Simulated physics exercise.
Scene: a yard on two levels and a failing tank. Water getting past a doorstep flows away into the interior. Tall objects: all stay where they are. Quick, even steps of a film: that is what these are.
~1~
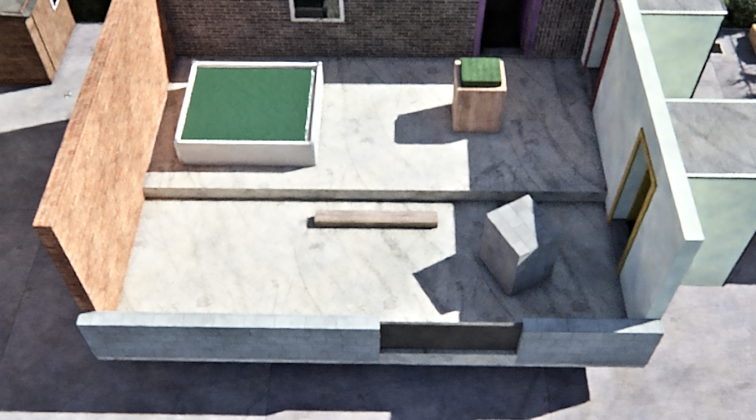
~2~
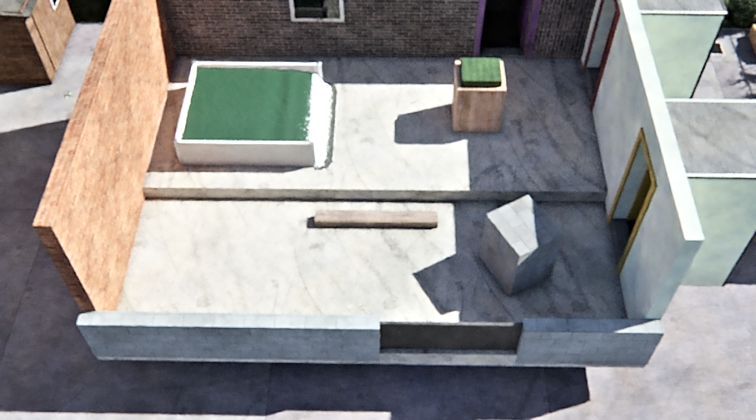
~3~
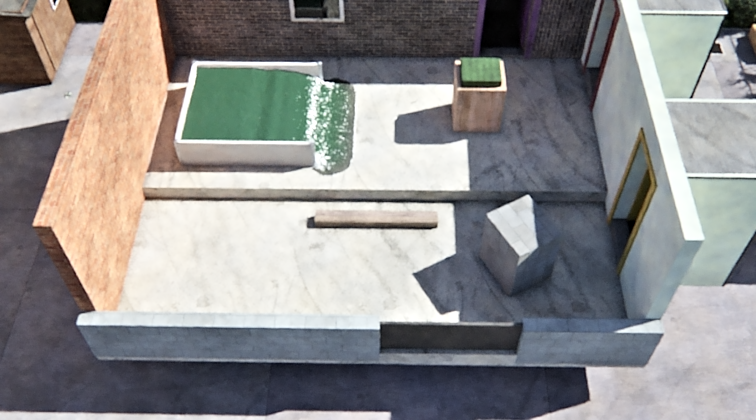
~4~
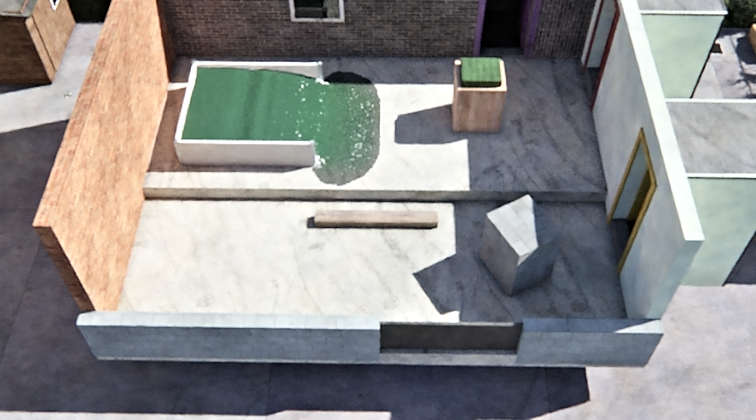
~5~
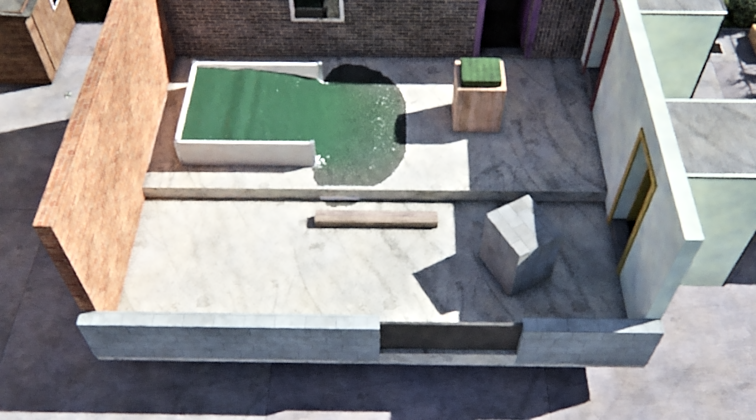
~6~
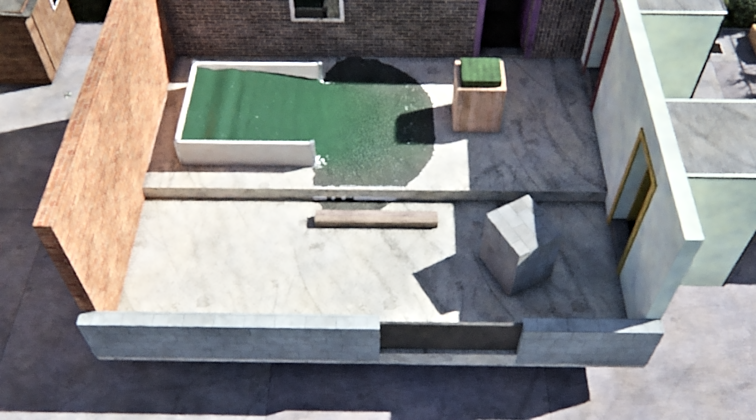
Green water poured out of the open right side of a white-walled tank in a walled yard, spreading rightward across the pale upper level toward a block topped with green, while everything else stayed still.
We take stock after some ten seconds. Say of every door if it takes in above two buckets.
My prediction: The red door will keep it to two buckets, the purple door will be overrun, the yellow door will keep it to two buckets.
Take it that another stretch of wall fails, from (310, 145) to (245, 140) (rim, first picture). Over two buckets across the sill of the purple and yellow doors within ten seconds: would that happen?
Result - purple door: Misses the line; yellow door: Misses the line.
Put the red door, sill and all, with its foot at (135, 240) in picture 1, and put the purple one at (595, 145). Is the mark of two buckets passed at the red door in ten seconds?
Result: Red one remains below.
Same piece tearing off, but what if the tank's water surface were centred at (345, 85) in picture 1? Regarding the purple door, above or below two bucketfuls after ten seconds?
One at a time, the purple door tops the threshold.
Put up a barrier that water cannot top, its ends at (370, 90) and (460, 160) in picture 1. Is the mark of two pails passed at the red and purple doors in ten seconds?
As for those two, the red one comes in short and the purple one comes in short.
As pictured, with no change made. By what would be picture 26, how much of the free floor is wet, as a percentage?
Roughly 45 per cent.
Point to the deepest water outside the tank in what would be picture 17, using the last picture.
Around (449, 118).
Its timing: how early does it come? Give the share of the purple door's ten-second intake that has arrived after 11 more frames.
I get 0 per cent.
A moment on, water covers 25 % of the floor; the red door not reached, the purple door not reached, the yellow door not reached.
Next, water covers 35 % of the floor; the red door not reached, the purple door wet at the sill, nothing in, the yellow door not reached.
Then, water covers 45 % of the floor; the red door wet at the sill, nothing in, the purple door over two buckets in, the yellow door wet at the sill, nothing in.
Later, water covers 60 % of the floor; the red door under two buckets in, the purple door over two buckets in, the yellow door wet at the sill, nothing in.
In the end, water covers 90 % of the floor; the red door under two buckets in, the purple door over two buckets in, the yellow door wet at the sill, nothing in.
